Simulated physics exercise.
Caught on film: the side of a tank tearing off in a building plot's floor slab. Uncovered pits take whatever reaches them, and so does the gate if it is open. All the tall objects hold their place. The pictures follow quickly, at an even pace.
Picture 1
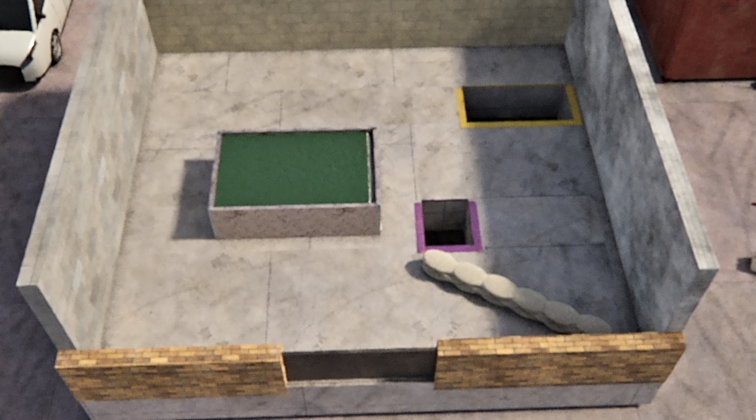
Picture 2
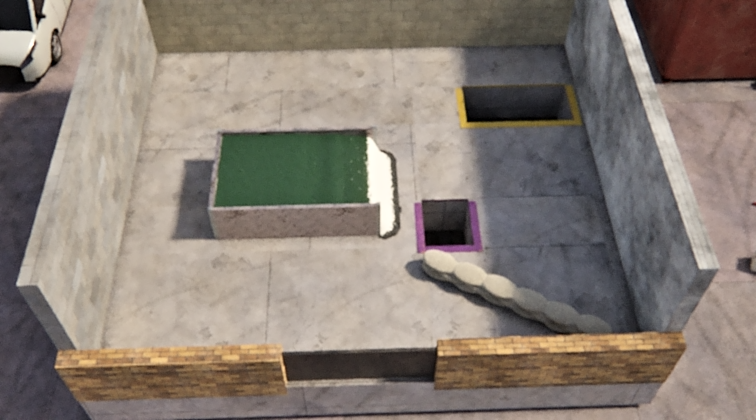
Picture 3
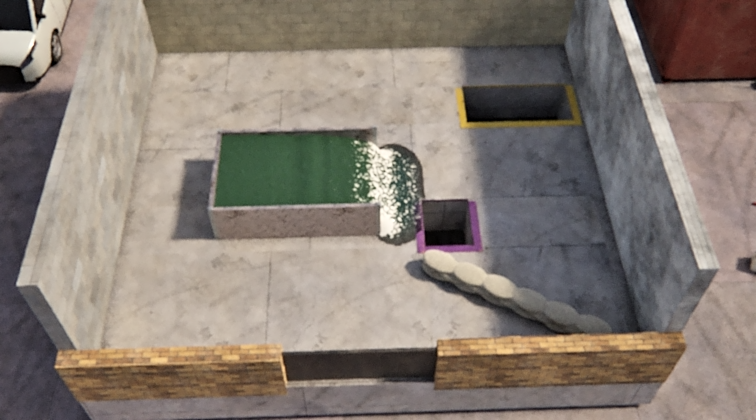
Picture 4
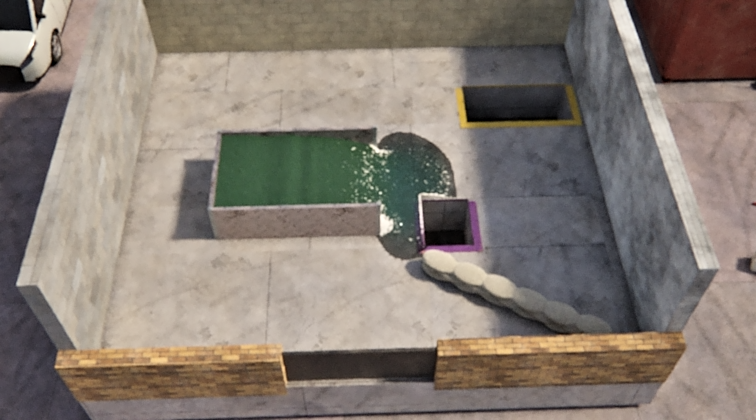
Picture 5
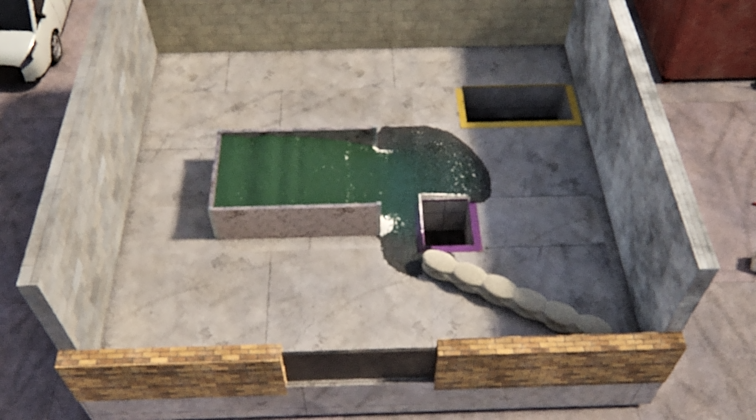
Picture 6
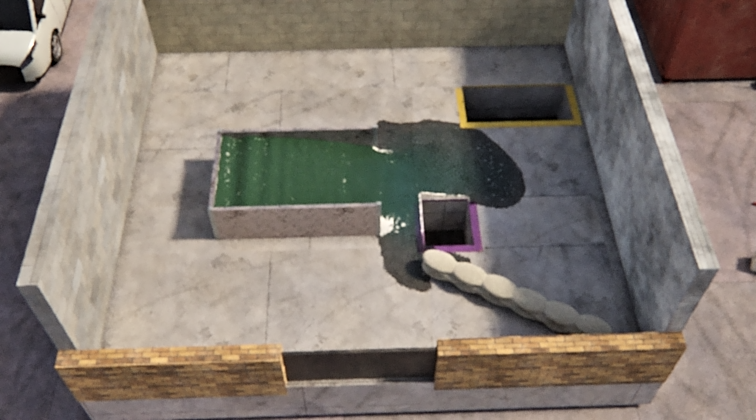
Green water sits still in a raised rectangular tank on a walled concrete floor, then bursts out through its right side in a white, frothy rush. It spreads rightward around the purple-edged square opening, and the dark wet patch widens toward the yellow-edged pit and beside the pale, lumpy barrier.
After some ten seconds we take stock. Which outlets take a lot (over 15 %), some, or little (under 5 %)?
In the end: The gate takes not even 5 %; the purple pit takes above 15 %; the yellow pit takes above 15 %.
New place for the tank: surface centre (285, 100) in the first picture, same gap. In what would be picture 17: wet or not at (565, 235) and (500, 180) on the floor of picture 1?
As listed: Under water, wet.
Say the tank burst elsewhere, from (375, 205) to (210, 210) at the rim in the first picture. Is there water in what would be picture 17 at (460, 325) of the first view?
At that place: Wet.
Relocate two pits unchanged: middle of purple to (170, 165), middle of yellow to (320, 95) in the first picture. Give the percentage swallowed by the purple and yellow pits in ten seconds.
In per cent: Purple 0, yellow 14.
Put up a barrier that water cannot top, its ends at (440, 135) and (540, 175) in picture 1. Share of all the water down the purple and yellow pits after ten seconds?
In per cent: Purple 50, yellow 10.
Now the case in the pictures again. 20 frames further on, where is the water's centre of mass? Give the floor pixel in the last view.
At about (417, 195).
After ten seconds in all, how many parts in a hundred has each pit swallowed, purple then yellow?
Roughly 48 per cent, then 24 per cent.
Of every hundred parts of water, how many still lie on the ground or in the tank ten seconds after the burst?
Close to 28 %.
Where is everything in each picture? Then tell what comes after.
Still water in the tank at (296, 170), in the first picture.
Water pours out at (375, 186) and has run to a hidden place, in the second picture.
Water pours out at (375, 187) and has run to (399, 150), in the third picture.
The front is at (420, 141), out from the gap at (375, 188), in the fourth picture.
Water pours out at (375, 188) and has run to (482, 170), in the fifth picture.
Water pours out at (375, 188) and has run to (515, 172), in the sixth picture.
A moment on, water covers 20 % of the floor; the gate 0 %, the purple pit 14 %, the yellow pit 1 %.
Next, water covers 20 % of the floor; the gate 0 %, the purple pit 24 %, the yellow pit 5 %.
Then, water covers 25 % of the floor; the gate 0 %, the purple pit 34 %, the yellow pit 14 %.
Later, water covers 35 % of the floor; the gate 0 %, the purple pit 40 %, the yellow pit 21 %.
In the end, water covers 30 % of the floor; the gate 0 %, the purple pit 48 %, the yellow pit 25 %.
